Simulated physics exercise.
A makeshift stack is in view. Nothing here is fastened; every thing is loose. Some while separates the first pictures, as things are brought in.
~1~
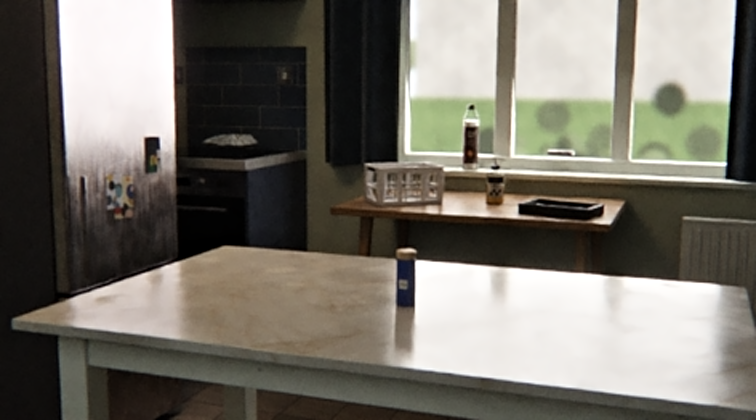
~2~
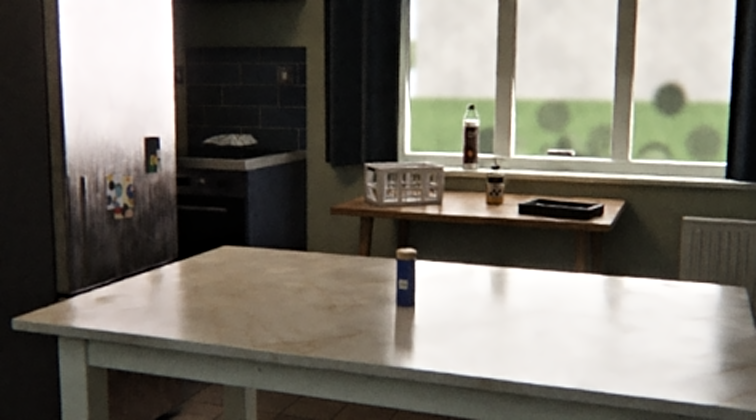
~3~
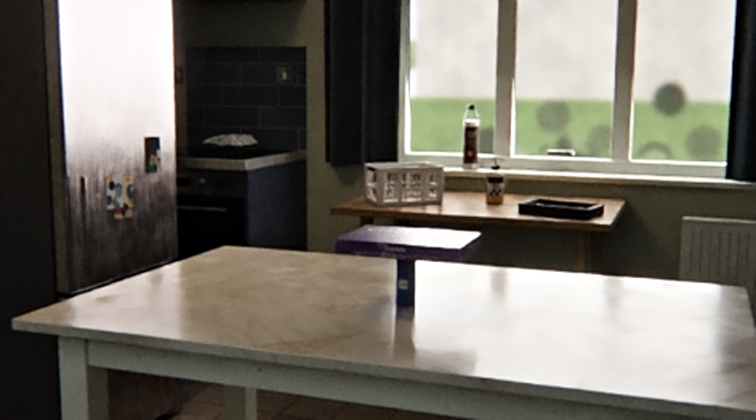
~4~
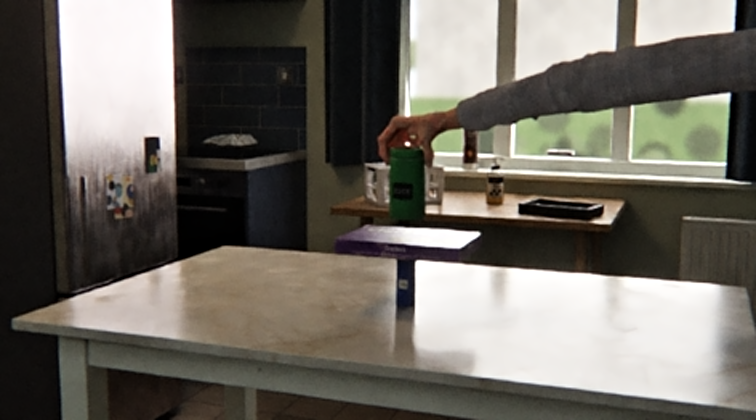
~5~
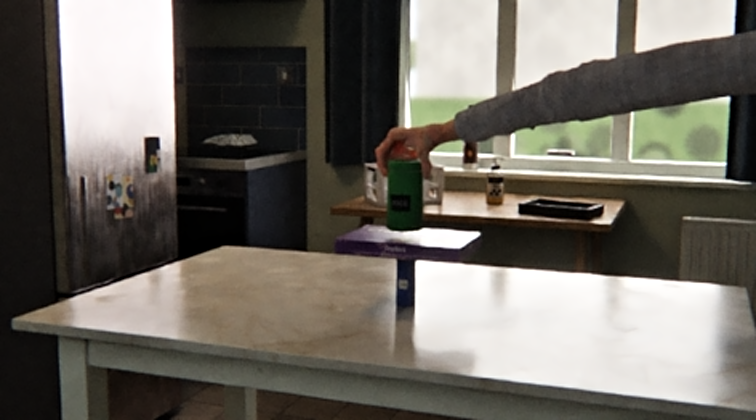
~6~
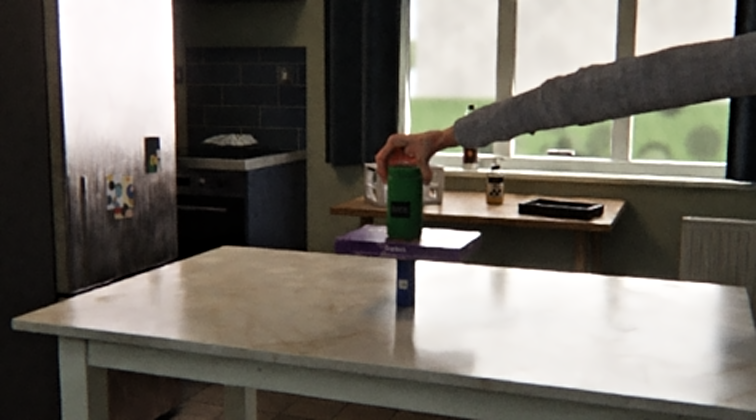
The video shows a blue shaker standing on a kitchen table, then a flat purple box resting on top of it. A hand reaches in from the right and lowers a green jar onto the box, keeping hold of it.
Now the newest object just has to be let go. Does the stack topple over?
No, it stays upright.
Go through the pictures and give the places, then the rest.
In the first picture, the last thing is not in view yet; blue shaker (406, 278).
In the second picture, the last thing is not in view yet; blue shaker (406, 278).
In the third picture, the last thing is not in view yet; blue shaker (406, 278).
In the fourth picture, on its way; green jar (408, 183); blue shaker (406, 278).
In the fifth picture, on its way; green jar (405, 195); blue shaker (406, 278).
In the sixth picture, set down, still held; green jar (405, 201); blue shaker (406, 278).
Then, 0.20 s past the last view, nothing moves.
Then, 0.40 s past the last view, green jar resting near (405, 202).
Finally, all 3 still in place. Final places as the last picture's camera would see them, green jar near (405, 202). The stack holds.
